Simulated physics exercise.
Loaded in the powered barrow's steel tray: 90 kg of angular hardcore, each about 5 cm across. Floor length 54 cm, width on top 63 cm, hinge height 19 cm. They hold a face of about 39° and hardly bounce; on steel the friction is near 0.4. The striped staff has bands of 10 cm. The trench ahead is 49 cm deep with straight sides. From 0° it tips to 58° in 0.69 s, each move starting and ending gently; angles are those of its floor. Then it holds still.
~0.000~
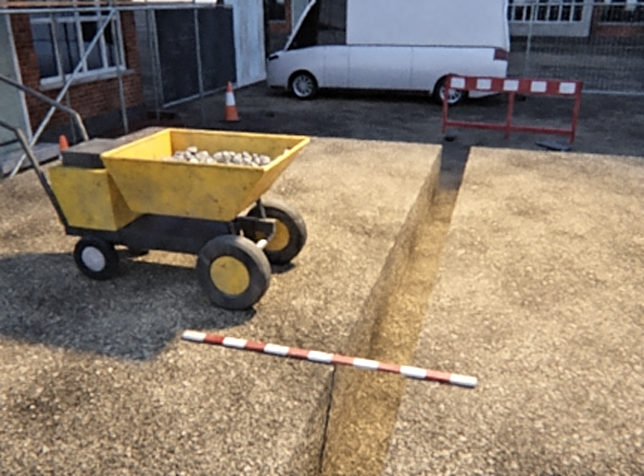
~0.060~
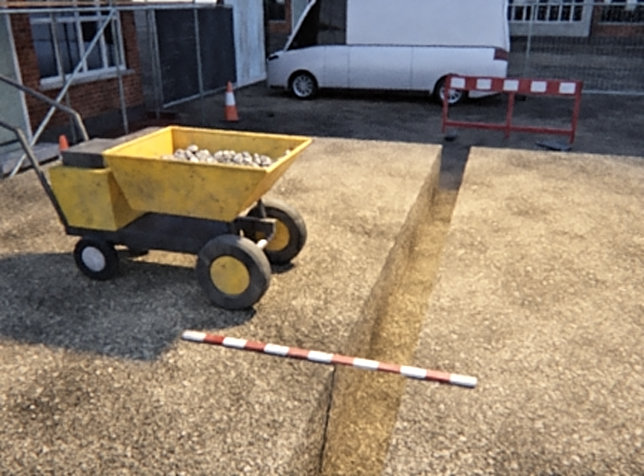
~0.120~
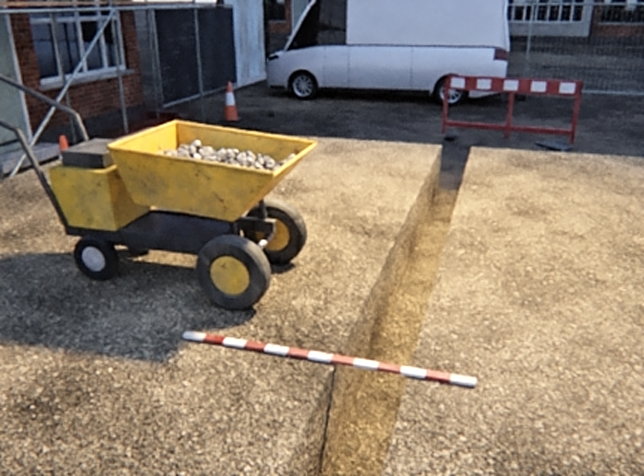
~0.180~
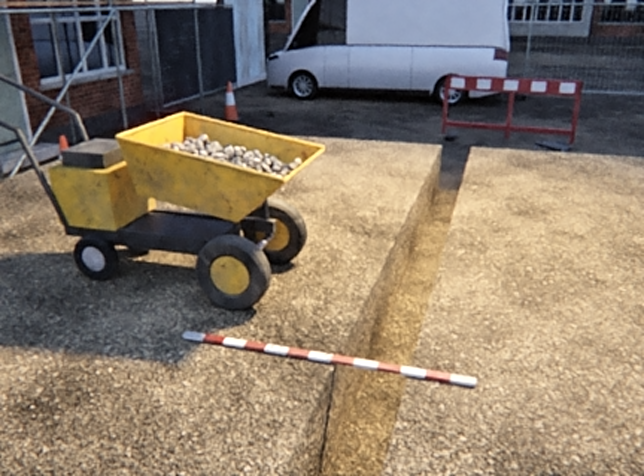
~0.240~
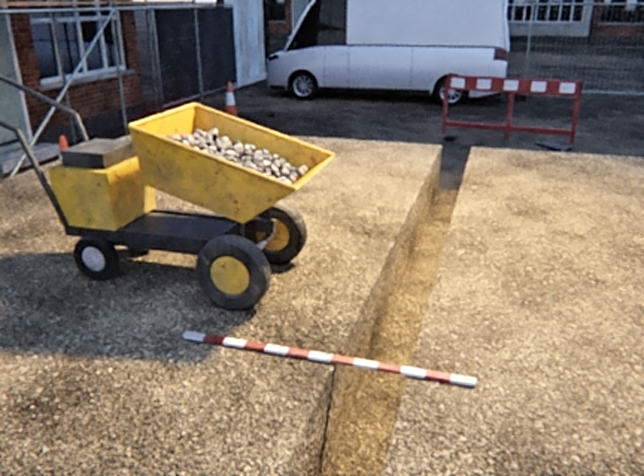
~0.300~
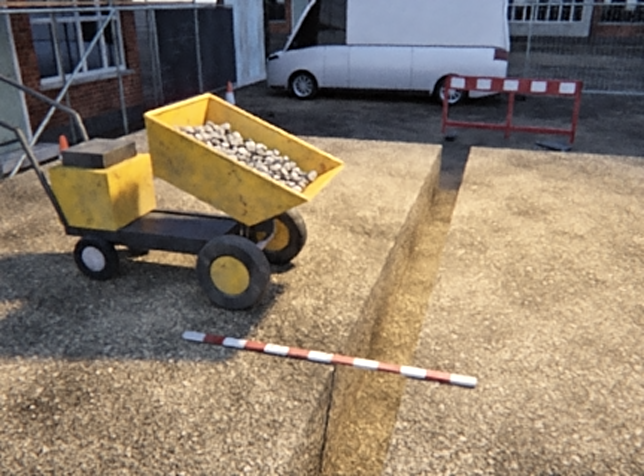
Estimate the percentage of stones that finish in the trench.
Close to 31 in a hundred.
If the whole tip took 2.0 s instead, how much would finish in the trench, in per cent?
It would be near 10 per cent.
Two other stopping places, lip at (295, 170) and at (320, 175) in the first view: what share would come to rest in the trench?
Near 20 per cent from the first place, 5 from the second.
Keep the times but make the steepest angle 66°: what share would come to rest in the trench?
In that case some 65 per cent.
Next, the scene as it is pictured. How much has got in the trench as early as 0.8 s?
About 0 per cent by then.
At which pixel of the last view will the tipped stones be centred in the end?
Their middle is at about (401, 380).
After 0.5 s the floor is at 49°; 100 % in the tray; the foremost stones are at (329, 223).
After 0.8 s the floor is at 58°; 99 % in the tray; the foremost stones are at (366, 250).
After 1.1 s the floor is at 58°; 75 % in the tray, 1 % short of the trench, 22 % in the trench, 2 % past the trench; the foremost stones are at (454, 305).
After 3.1 s the floor is at 58°; 67 % in the tray, 31 % in the trench, 2 % past the trench; the foremost stones are at (490, 309).
